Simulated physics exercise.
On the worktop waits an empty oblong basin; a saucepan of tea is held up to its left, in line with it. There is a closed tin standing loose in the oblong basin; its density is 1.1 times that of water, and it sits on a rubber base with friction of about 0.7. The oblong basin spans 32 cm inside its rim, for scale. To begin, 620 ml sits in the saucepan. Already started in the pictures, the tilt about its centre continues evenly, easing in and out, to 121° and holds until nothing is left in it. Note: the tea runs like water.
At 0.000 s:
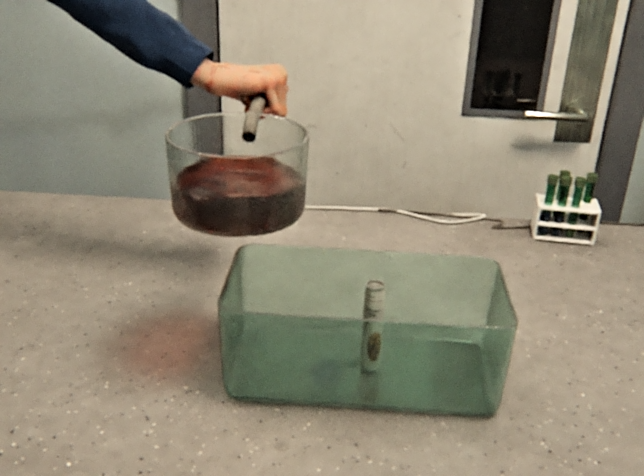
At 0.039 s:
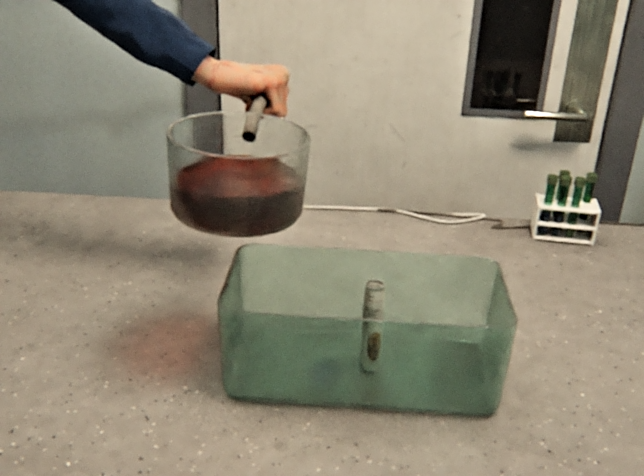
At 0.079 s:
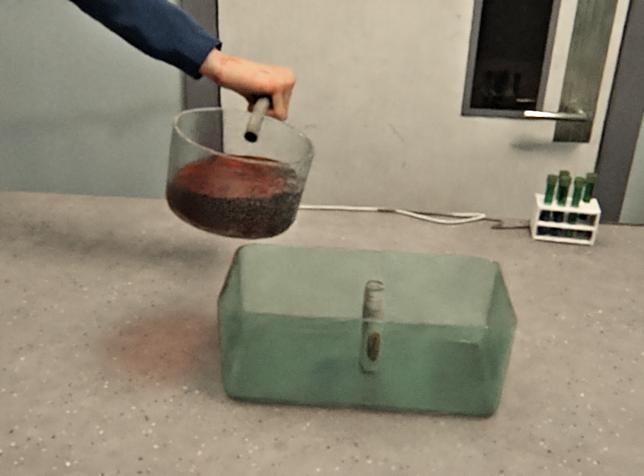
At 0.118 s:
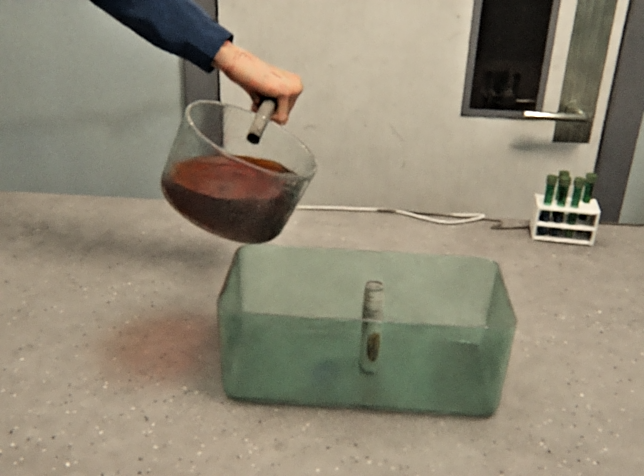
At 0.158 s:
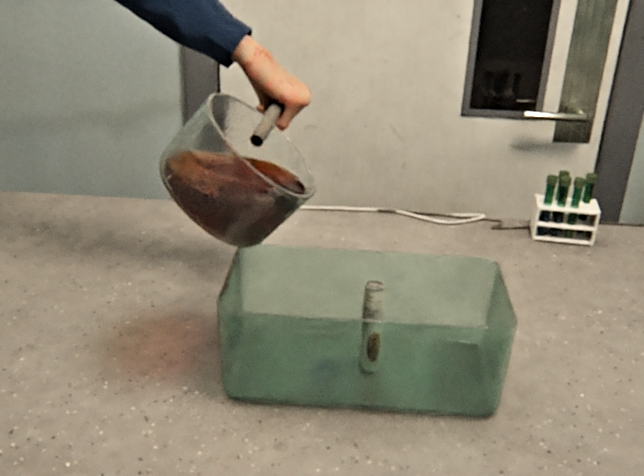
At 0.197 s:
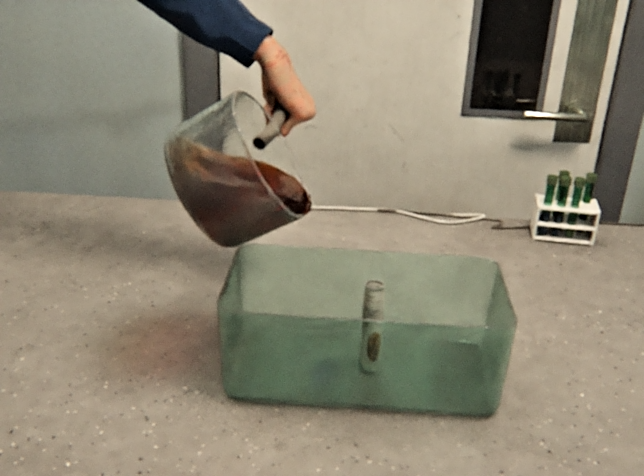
On a speckled worktop, a hand holds a clear round pan of dark reddish-brown tea level, up and to the left of an oblong greenish basin with a small cylindrical container standing inside. The hand turns and the pan tilts steadily to the right, the tea shifting until it reaches the lowered rim.
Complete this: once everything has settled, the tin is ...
Once everything has settled, the tin is standing up.
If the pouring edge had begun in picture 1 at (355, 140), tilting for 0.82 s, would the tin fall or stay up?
After that, the tin overturns.
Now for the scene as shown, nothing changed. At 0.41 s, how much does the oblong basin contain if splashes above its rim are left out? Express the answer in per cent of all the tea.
Roughly 60 per cent.
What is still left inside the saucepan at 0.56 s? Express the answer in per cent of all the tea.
Around 1 in a hundred is still there.
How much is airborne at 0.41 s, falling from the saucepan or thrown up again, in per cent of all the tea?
About 26 per cent.
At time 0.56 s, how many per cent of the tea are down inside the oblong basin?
About 94 %.
Then, 0.41 s in, the tilt is 121° and 14 per cent is still to pour; the tin stands where it began.
Then, 0.56 s in, the tilt is 121° and 1 per cent is still to pour; the tin stands where it began.
Then, 0.72 s in, the tilt is 121° and 0 per cent is still to pour; the tin stands where it began.
Then, 0.90 s in, the tilt is 121° and 0 per cent is still to pour; the tin stands where it began.
Finally, the tin stands where it began.
